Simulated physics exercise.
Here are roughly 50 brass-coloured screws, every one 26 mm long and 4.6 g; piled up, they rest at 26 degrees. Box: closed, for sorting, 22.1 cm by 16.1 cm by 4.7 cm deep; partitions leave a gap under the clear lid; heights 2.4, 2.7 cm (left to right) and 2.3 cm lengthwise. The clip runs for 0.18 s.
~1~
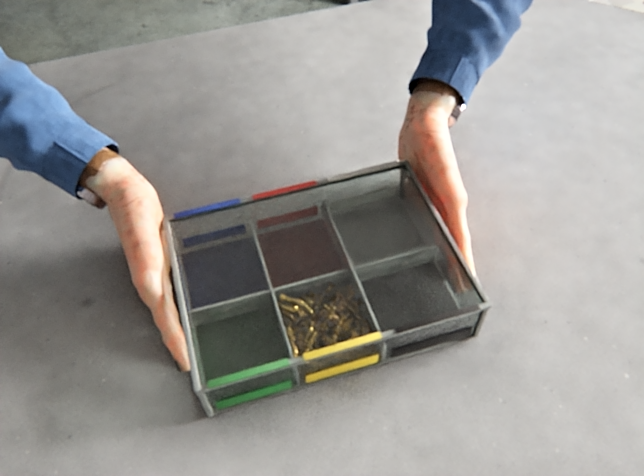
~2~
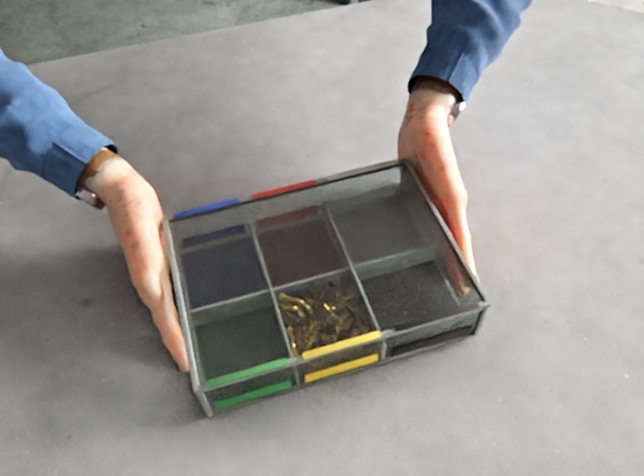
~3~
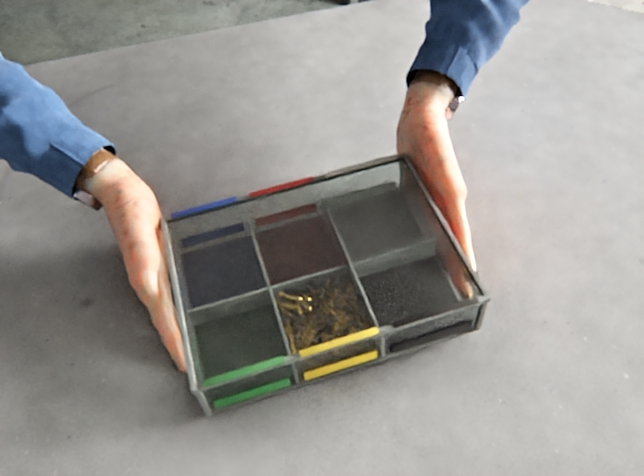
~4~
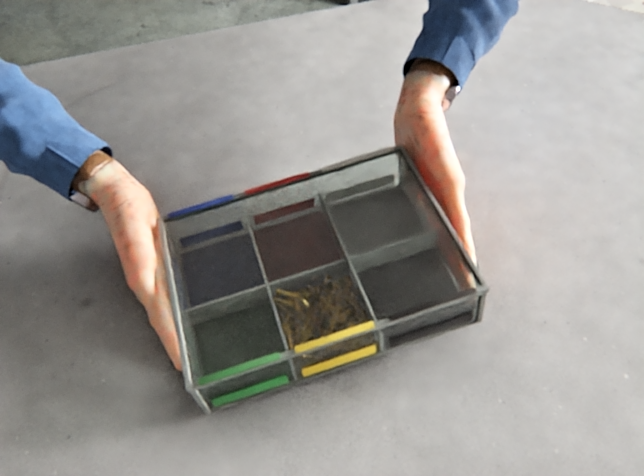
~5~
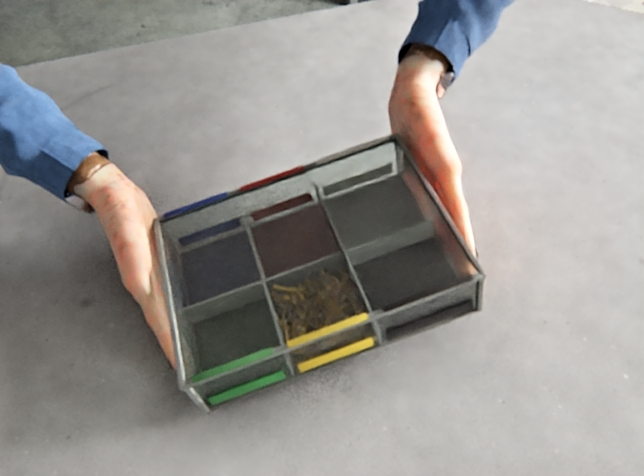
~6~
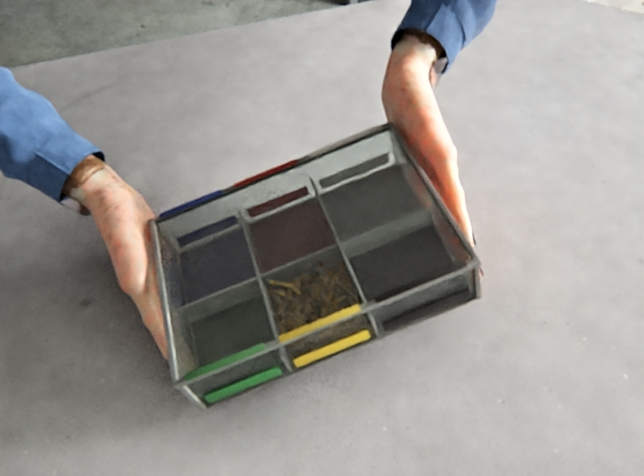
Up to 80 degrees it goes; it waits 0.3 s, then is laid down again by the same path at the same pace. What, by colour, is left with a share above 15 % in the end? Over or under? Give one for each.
In the end red: Stays behind the line; blue: Crosses the line; green: Crosses the line; yellow: Crosses the line; white: Stays behind the line; black: Stays behind the line.
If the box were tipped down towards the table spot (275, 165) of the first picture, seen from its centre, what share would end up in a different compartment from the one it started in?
I'd estimate about 60 %.
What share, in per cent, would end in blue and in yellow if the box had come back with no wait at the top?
Then, in per cent: Blue 25; yellow 40.
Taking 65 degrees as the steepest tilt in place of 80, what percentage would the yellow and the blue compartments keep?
Then: Yellow 85; blue 0.
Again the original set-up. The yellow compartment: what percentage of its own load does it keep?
Share retained: Some 50 per cent.
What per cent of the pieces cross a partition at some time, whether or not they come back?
That share comes to about 55 per cent.
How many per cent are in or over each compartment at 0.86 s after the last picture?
You'd find red at 0, blue at 5, green at 40, yellow at 55, white at 0 and black at 0 per cent.
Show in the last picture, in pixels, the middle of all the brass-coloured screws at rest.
Around (225, 327).
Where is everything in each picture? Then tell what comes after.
The first frame shows box tilt 0 degrees, front corners at (200, 387) and (484, 304); yellow 100 %.
The second frame shows box tilt 1 degrees, front corners at (199, 387) and (484, 303).
The third frame shows box tilt 2 degrees, front corners at (196, 386) and (484, 297).
The fourth frame shows box tilt 5 degrees, front corners at (192, 384) and (482, 288), lowest corner left back.
The fifth frame shows box tilt 9 degrees, front corners at (185, 383) and (479, 275), lowest corner left back.
The sixth frame shows box tilt 13 degrees, front corners at (179, 381) and (474, 261), lowest corner left back; yellow 100 %.
Then, 0.86 s after the last picture, tilt 80 degrees; blue 5 %, green 40 %, yellow 55 %.
Then, 1.43 s after the last picture, tilt 43 degrees; blue 30 %, green 25 %, yellow 45 %.
Then, 2.05 s after the last picture, tilt 0 degrees; blue 30 %, green 25 %, yellow 45 %.
In the end, red 0 %, blue 30 %, green 25 %, yellow 45 %, white 0 %, black 0 %.
